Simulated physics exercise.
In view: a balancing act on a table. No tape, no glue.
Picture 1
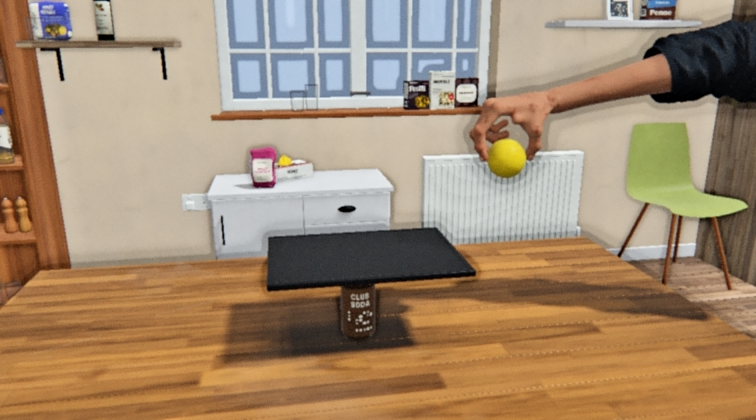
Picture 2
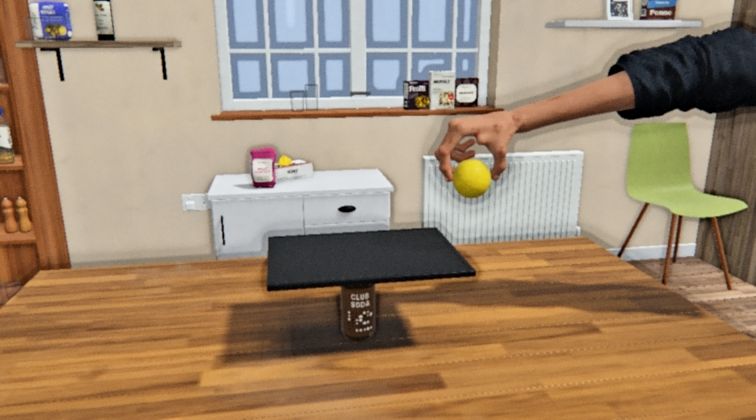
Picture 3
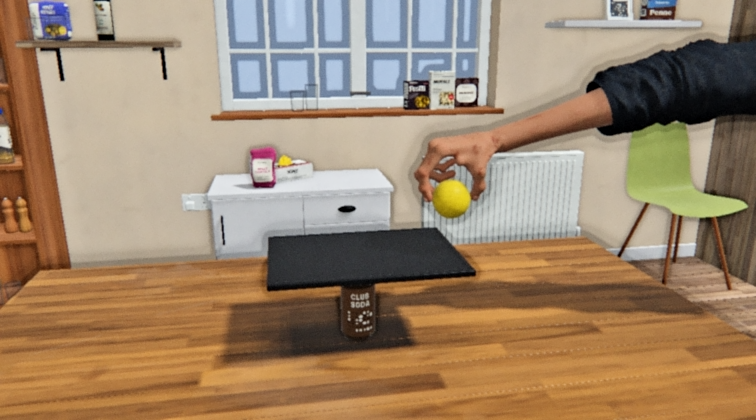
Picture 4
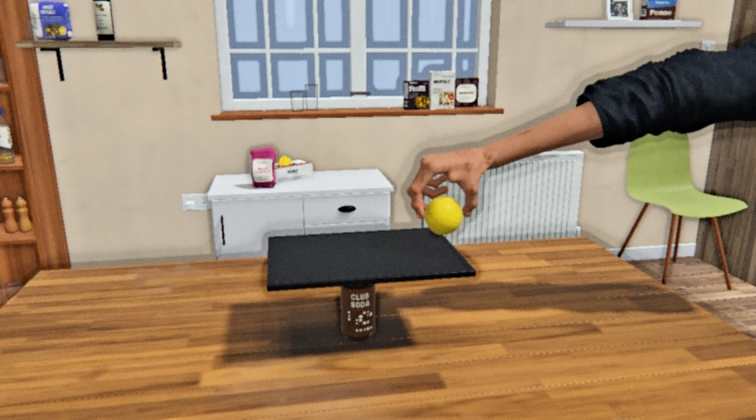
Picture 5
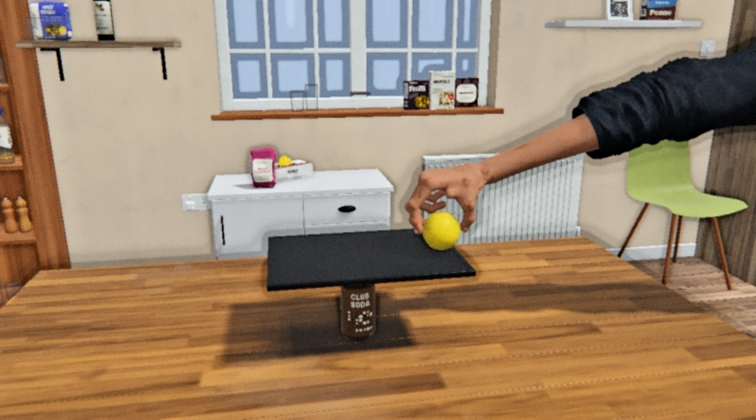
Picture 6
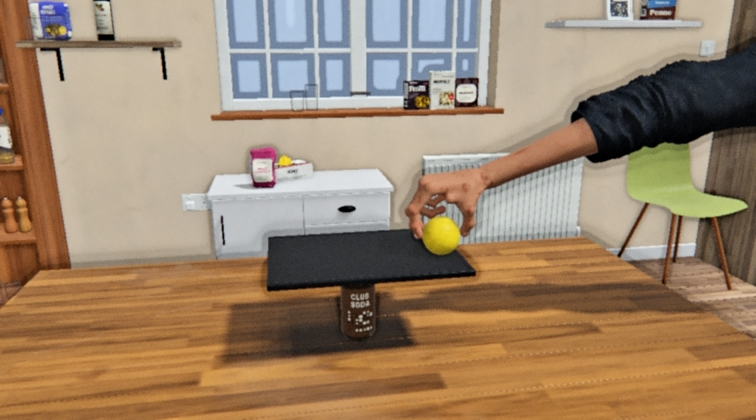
In a kitchen, a black board rests on a brown can on a wooden table while a hand carries a yellow lemon leftward and down, then sets it on the board's right side, fingers still holding it.
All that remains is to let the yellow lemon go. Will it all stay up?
Here the stack gives way.
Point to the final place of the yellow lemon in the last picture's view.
At about (443, 322).
Then, 0.50 s past the last view, yellow lemon now fallen; black lid rocked 70° from its first pose.
Then, 1.50 s past the last view, black lid now fallen; brown can rocked 69° from its first pose.
Finally, fallen, yellow lemon, brown can and black lid. Final places as the last picture's camera would see them, yellow lemon near (443, 322). The stack loses its balance.
